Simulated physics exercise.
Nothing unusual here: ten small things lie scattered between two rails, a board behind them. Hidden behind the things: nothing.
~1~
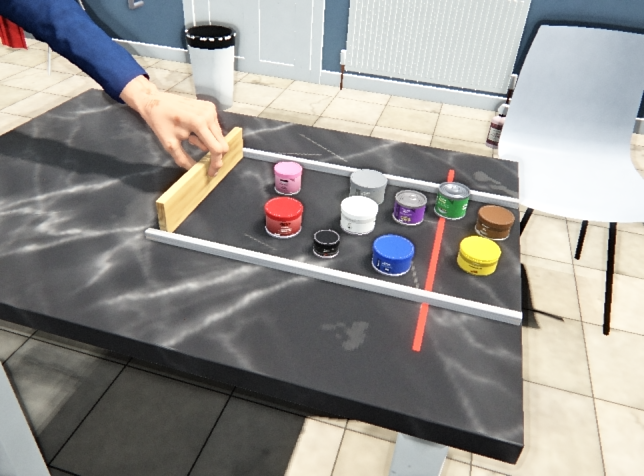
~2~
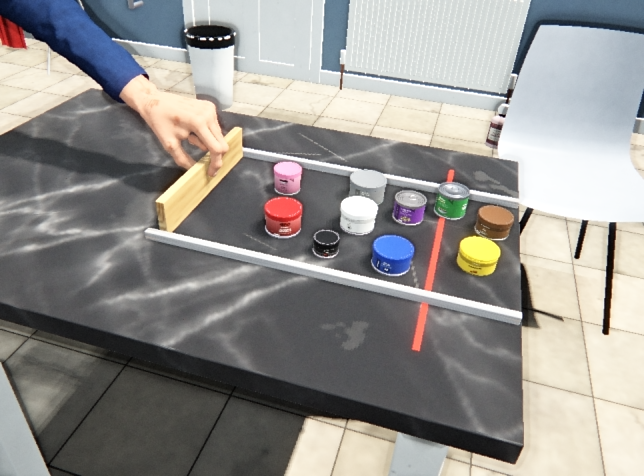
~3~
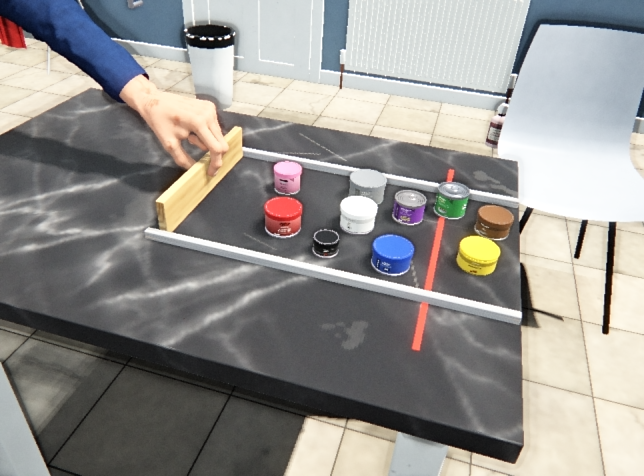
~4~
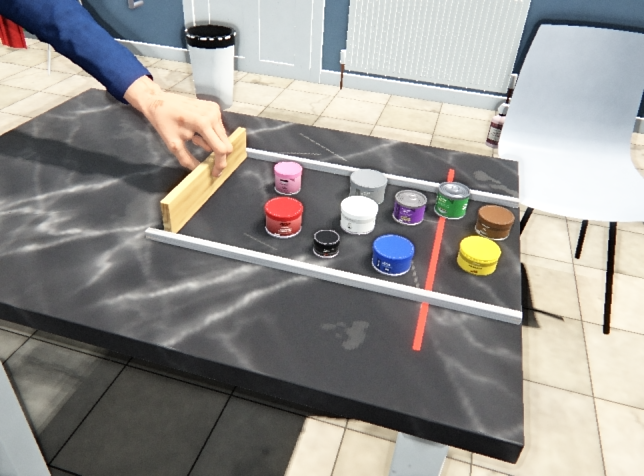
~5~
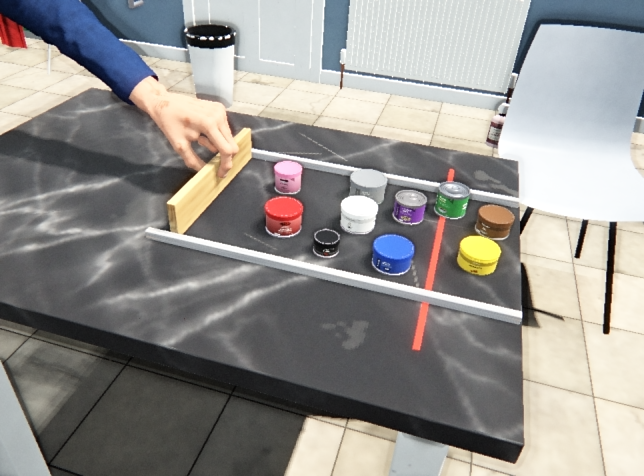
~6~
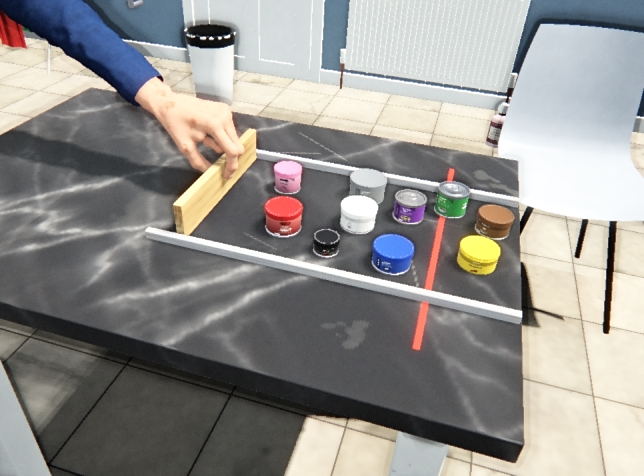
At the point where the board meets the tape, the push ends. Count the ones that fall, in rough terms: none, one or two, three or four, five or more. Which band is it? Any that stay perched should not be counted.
The band is none.
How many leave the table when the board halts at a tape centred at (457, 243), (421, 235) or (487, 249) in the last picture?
Down on the floor: 1, 0 and 5.
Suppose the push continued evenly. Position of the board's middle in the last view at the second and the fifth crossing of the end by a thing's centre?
First around (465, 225), then around (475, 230).
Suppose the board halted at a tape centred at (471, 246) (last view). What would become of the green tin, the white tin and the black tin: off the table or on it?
Green tin goes off, white tin stays put, black tin stays put.
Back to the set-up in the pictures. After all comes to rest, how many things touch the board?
Tally at the end: 5.
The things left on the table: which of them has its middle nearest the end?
That would be the brown tin.
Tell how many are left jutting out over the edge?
The answer comes to 1.
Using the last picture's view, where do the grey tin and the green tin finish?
Approximately (465, 197) for one, approximately (495, 210) for the other.
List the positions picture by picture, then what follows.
In the first picture, brown tin (494, 223); yellow tub (478, 256); green tin (452, 201); board (205, 176); tape (438, 240).
In the second picture, yellow tub (478, 256); grey tin (367, 188).
In the third picture, green tin (451, 201); purple tin (409, 208).
In the fourth picture, brown tin (494, 223); board (209, 176).
In the fifth picture, yellow tub (478, 256); red tin (284, 217).
In the sixth picture, brown tin (494, 222); yellow tub (478, 255); green tin (452, 200); board (221, 178); tape (438, 239).
A little later, none off yet; brown tin at rest near (494, 222); yellow tub at rest near (478, 255); green tin at rest near (452, 200).
When it is over, the number that fall off is zero.
